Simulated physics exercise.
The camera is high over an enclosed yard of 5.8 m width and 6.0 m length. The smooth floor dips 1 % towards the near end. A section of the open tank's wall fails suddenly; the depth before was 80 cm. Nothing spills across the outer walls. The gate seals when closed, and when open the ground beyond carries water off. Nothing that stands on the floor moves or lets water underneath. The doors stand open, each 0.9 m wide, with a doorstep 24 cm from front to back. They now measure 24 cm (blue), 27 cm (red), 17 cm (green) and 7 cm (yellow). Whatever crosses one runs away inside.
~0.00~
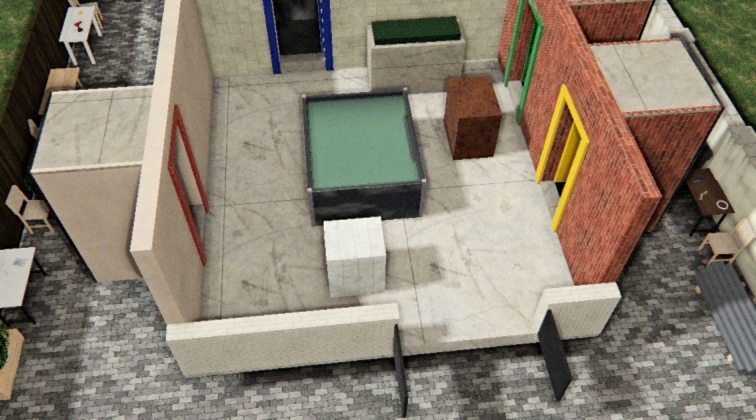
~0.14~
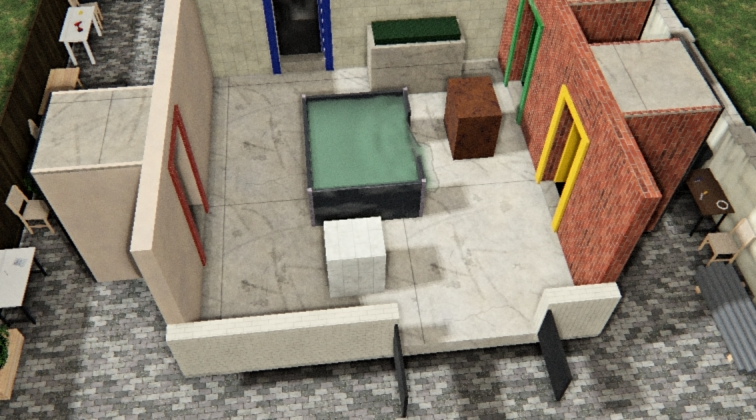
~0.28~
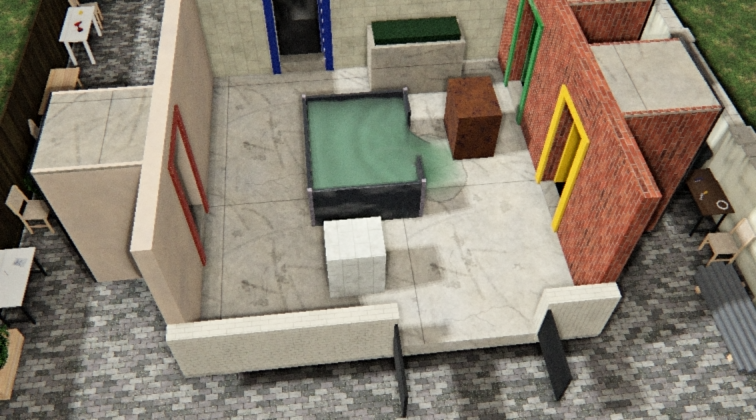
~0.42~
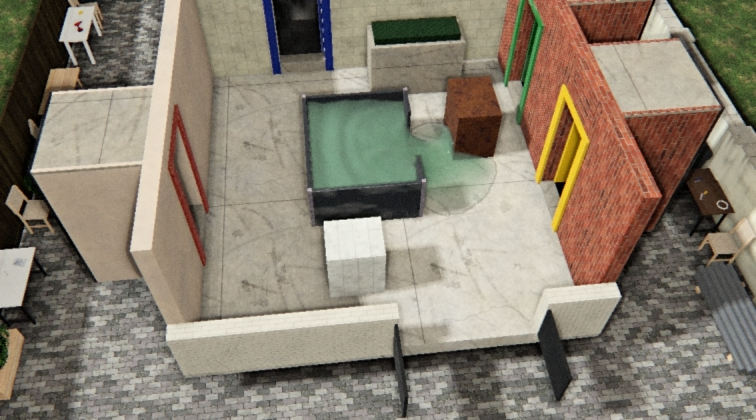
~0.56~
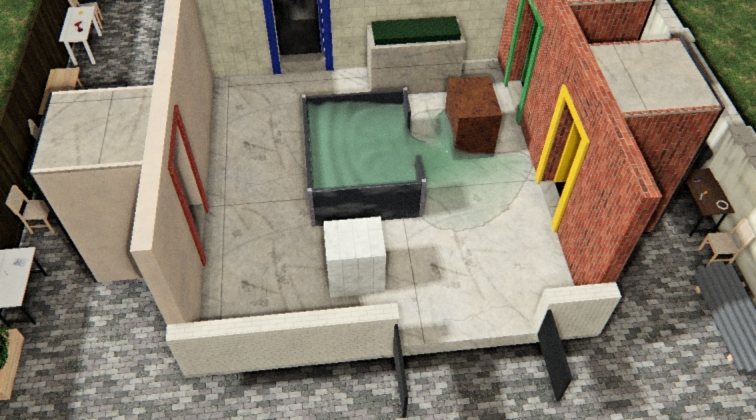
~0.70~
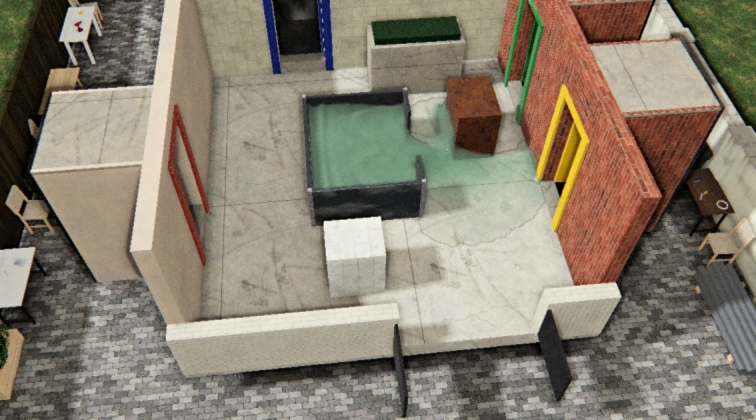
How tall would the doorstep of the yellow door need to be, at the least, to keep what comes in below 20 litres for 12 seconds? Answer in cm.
It would have to be roughly 31 cm high.
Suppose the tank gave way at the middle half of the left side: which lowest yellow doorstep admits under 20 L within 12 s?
Some 7.5 cm.
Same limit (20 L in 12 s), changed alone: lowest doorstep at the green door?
Roughly 12.5 cm at green.
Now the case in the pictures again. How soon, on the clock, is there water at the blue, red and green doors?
Arrival: Blue 2.6 s, red 4.0 s, green 1.1 s.
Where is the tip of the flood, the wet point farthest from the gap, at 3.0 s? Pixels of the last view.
Around (214, 85).
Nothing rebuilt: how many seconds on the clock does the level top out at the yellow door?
Around 1.4 s.
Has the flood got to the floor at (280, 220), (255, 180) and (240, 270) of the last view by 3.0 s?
In that order: Still dry, dry, dry.
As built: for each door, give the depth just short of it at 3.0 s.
Depths in cm: Blue 2, red 0, green 12, yellow 20.
After 1.4 s water covers 25 % of the floor, deepest (54 cm) near (449, 155); 28 cm at the yellow door, 79 litres in over its 7 cm doorstep.
After 3.0 s water covers 60 % of the floor, deepest (34 cm) near (582, 313); 20 cm at the yellow door, 285 litres in over its 7 cm doorstep.
After 12.0 s water covers 95 % of the floor, deepest (12 cm) near (200, 351); 6 cm at the yellow door, 455 litres in over its 7 cm doorstep.
At the yellow door as built, the water arrived by 0.8 s and peaked near 28 cm at 1.4 s.
With a doorstep of 26 cm, 47 litres would have come in within the 12 s; with 35 cm, 6 litres. So under 20 litres takes about 31 cm.
